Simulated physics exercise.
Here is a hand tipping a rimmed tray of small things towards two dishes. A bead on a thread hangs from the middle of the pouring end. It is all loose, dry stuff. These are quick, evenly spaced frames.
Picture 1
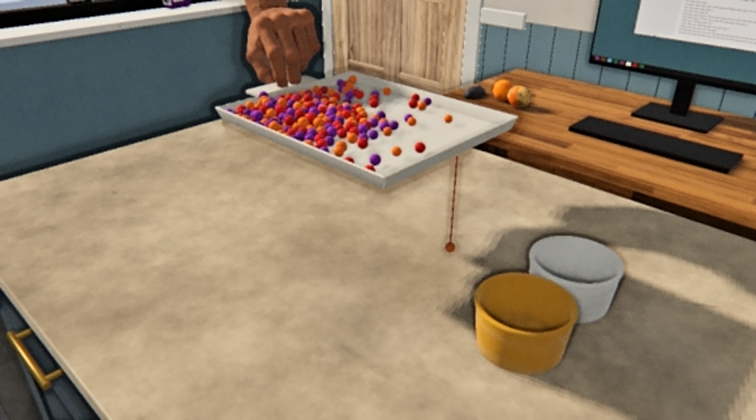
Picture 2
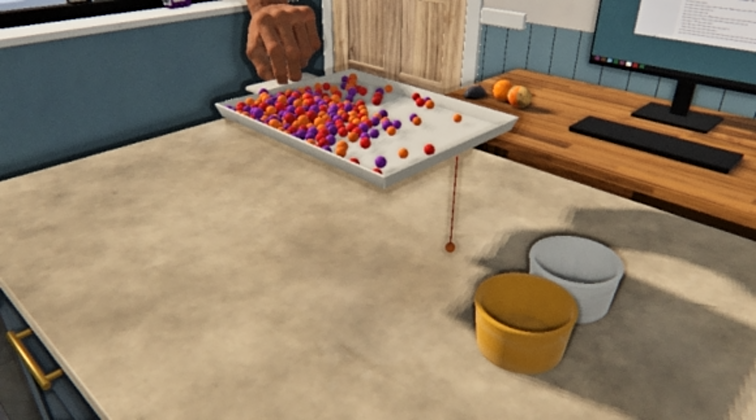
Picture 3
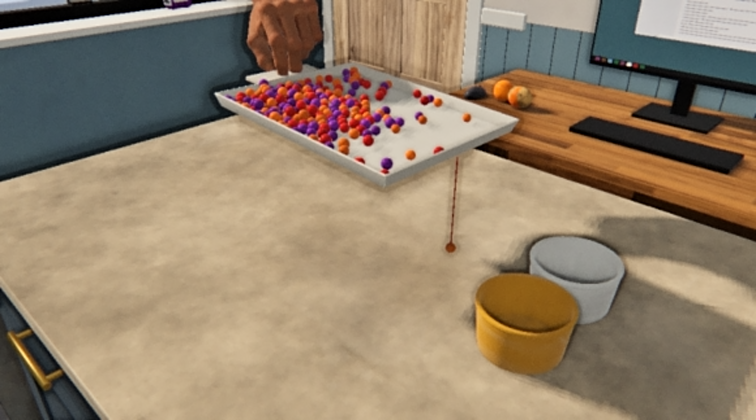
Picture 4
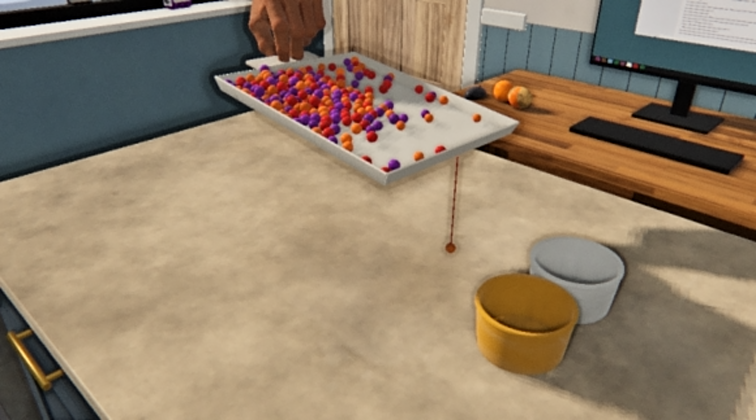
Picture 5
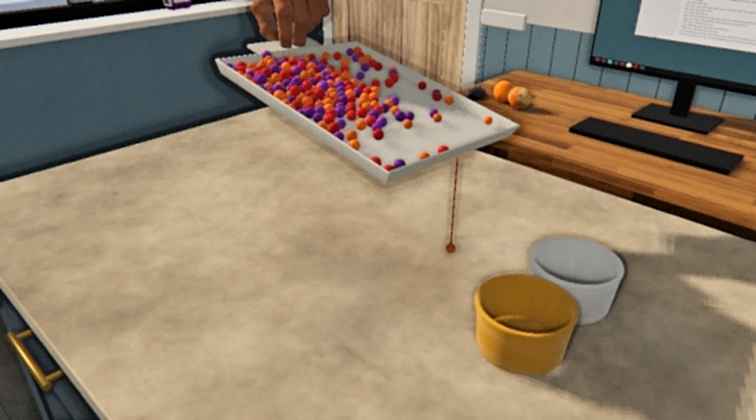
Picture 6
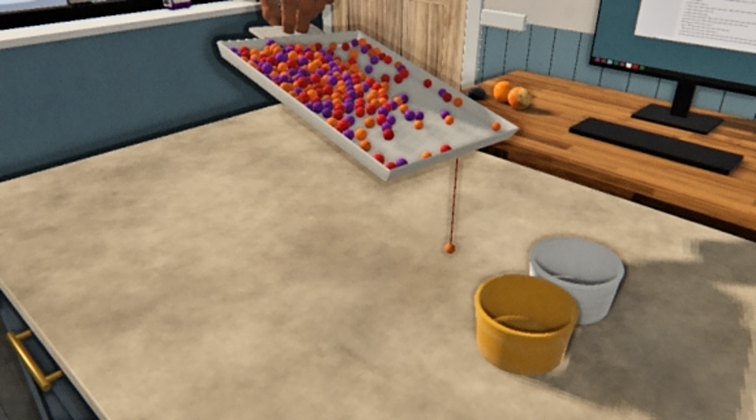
We see a hand raise the far end of a white tray of red, orange and purple beads above a counter with a yellow dish and a white one; the tray tilts gradually and the beads begin shifting across it.
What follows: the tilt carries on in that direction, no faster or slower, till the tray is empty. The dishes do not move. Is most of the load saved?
Caught overall: Less than half.
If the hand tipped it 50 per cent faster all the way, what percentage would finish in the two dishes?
Roughly 40 in a hundred.
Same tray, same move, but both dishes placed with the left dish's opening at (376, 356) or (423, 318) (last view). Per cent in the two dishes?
First some 0, then 20 per cent.
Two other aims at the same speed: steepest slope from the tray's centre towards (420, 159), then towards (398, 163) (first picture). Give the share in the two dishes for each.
Roughly 10 per cent, and 0 per cent.
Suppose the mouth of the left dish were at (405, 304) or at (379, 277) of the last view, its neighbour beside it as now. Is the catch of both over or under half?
The first try: Under half. The second: Under half.
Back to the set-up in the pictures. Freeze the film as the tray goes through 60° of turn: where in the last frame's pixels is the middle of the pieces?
Roughly at (507, 206).
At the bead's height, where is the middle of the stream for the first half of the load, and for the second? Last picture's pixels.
Early half (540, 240), late half (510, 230).
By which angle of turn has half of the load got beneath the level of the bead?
Around 65° of tilt.
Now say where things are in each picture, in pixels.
The first picture shows corners of the pouring end near (384, 174) and (512, 117), level; middle of the load near (314, 116), round plastic beads; left dish near (566, 341); right dish near (613, 293); bead on its thread near (450, 247).
The second picture shows corners of the pouring end near (384, 173) and (512, 117), level; middle of the load near (304, 111), a little on the move.
The third picture shows corners of the pouring end near (385, 172) and (513, 119), tipped barely, lowest at the right corner; middle of the load near (305, 105), near a quarter on the move.
The fourth picture shows corners of the pouring end near (386, 170) and (513, 122), tipped a little, lowest at the right corner; middle of the load near (306, 97), near a third on the move.
The fifth picture shows corners of the pouring end near (388, 169) and (513, 124), tipped a little, lowest at the right corner; middle of the load near (310, 87), near half on the move.
The sixth picture shows corners of the pouring end near (389, 167) and (513, 127), tipped clearly, lowest at the right corner; middle of the load near (327, 81), all but a few on the move; left dish near (566, 343); right dish near (614, 295).
Shortly afterwards, tray tipped steeply; near a third on the tray; a little in the left dish; a little in the right dish; near a quarter outside both; near a quarter in the air.
Next, tray tipped right over; a little in the left dish; a little in the right dish; the bulk outside both; only a few in the air.
Some moments later, tray tipped past a quarter turn; a little in the left dish; a little in the right dish; the bulk outside both.
In the end, tray tipped past a quarter turn; a little in the left dish; a little in the right dish; the bulk outside both.
